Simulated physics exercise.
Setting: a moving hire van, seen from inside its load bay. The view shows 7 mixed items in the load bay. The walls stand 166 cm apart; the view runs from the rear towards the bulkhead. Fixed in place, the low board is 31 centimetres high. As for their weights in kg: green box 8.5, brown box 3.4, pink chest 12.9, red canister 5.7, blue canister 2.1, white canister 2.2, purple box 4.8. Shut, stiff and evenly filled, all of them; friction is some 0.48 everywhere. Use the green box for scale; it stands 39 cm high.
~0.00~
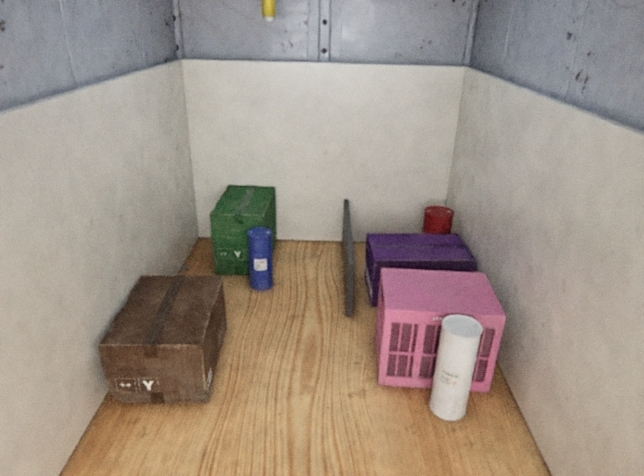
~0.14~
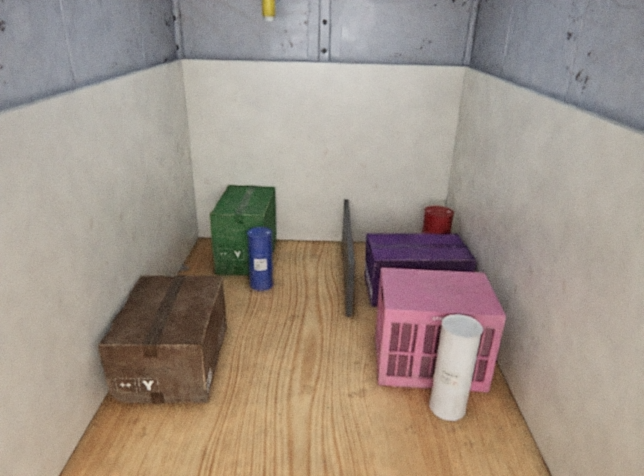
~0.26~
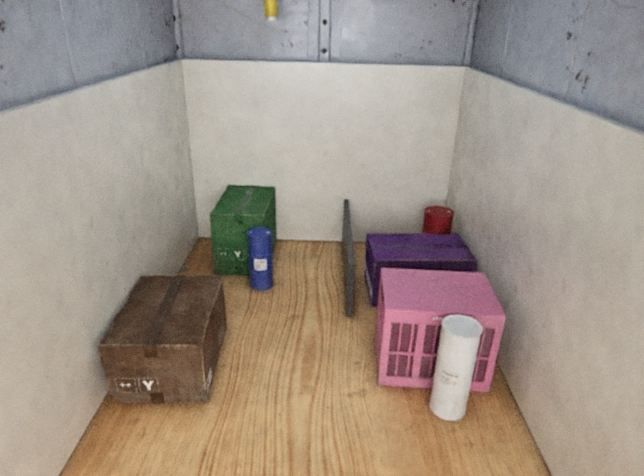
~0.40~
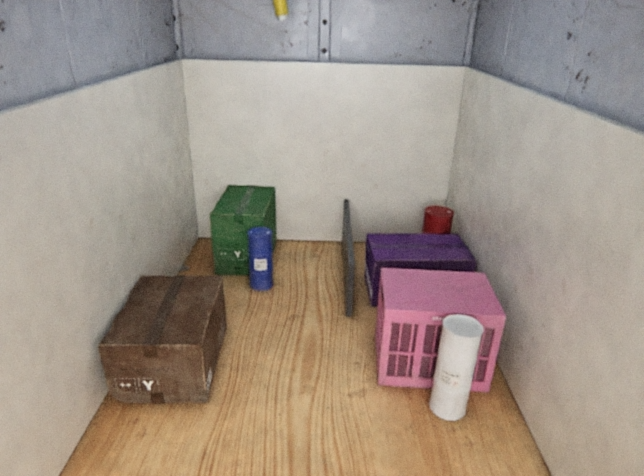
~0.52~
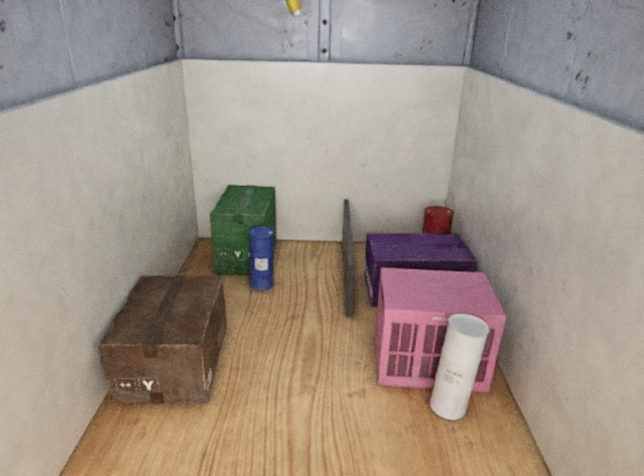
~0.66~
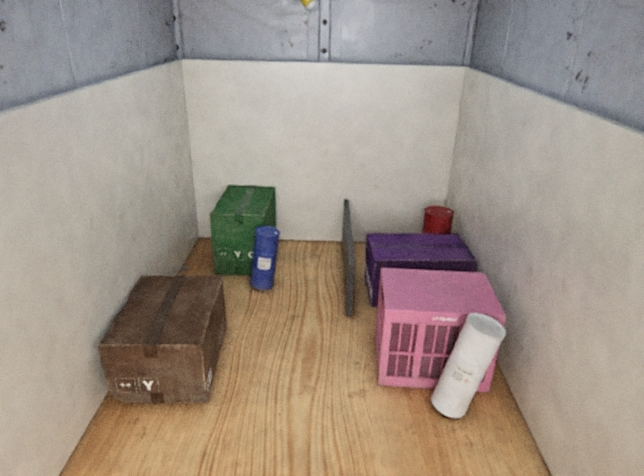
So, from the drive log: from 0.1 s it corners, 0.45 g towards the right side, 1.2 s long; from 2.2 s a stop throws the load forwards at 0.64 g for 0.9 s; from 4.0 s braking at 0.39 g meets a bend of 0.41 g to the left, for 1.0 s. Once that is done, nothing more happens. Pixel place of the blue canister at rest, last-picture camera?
Roughly (318, 236).
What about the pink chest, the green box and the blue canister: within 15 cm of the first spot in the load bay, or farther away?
First, the pink chest is moved away; second, the green box stays in its position; third, the blue canister is moved away.
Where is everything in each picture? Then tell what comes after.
No push; blue canister (261, 259); green box (246, 229), in the first picture.
Load feels 0.07 g right; pink chest (433, 328), in the second picture.
Load feels 0.29 g right; white canister (454, 368); purple box (416, 269), in the third picture.
Load feels 0.45 g right; green box (246, 229); brown box (172, 335), in the fourth picture.
Load feels 0.45 g right; white canister (458, 367) leaning 3°; pink chest (433, 328), in the fifth picture.
Load feels 0.45 g right; blue canister (265, 258) leaning 7°; white canister (466, 366) leaning 13°, in the sixth picture.
After 2.46 s, load feels 0.64 g forwards; blue canister on its side near (316, 272); white canister leaning 32°.
After 2.76 s, load feels 0.64 g forwards; blue canister on its side near (317, 250); white canister leaning 36°; red canister leaning 20°.
After 2.96 s, load feels 0.36 g forwards; blue canister on its side near (318, 234); white canister leaning 48°; red canister leaning 35°.
After 4.26 s, load feels 0.39 g forwards, 0.41 g left; blue canister on its side near (318, 236); white canister leaning 56°; red canister leaning 30°.
At rest (5.6 s), tipped over in the load bay, blue canister and white canister; not toppled but over 15 cm from the start, brown box, pink chest, red canister and purple box; the last one in place, give or take 15 cm. In the last view, blue canister near (318, 236).
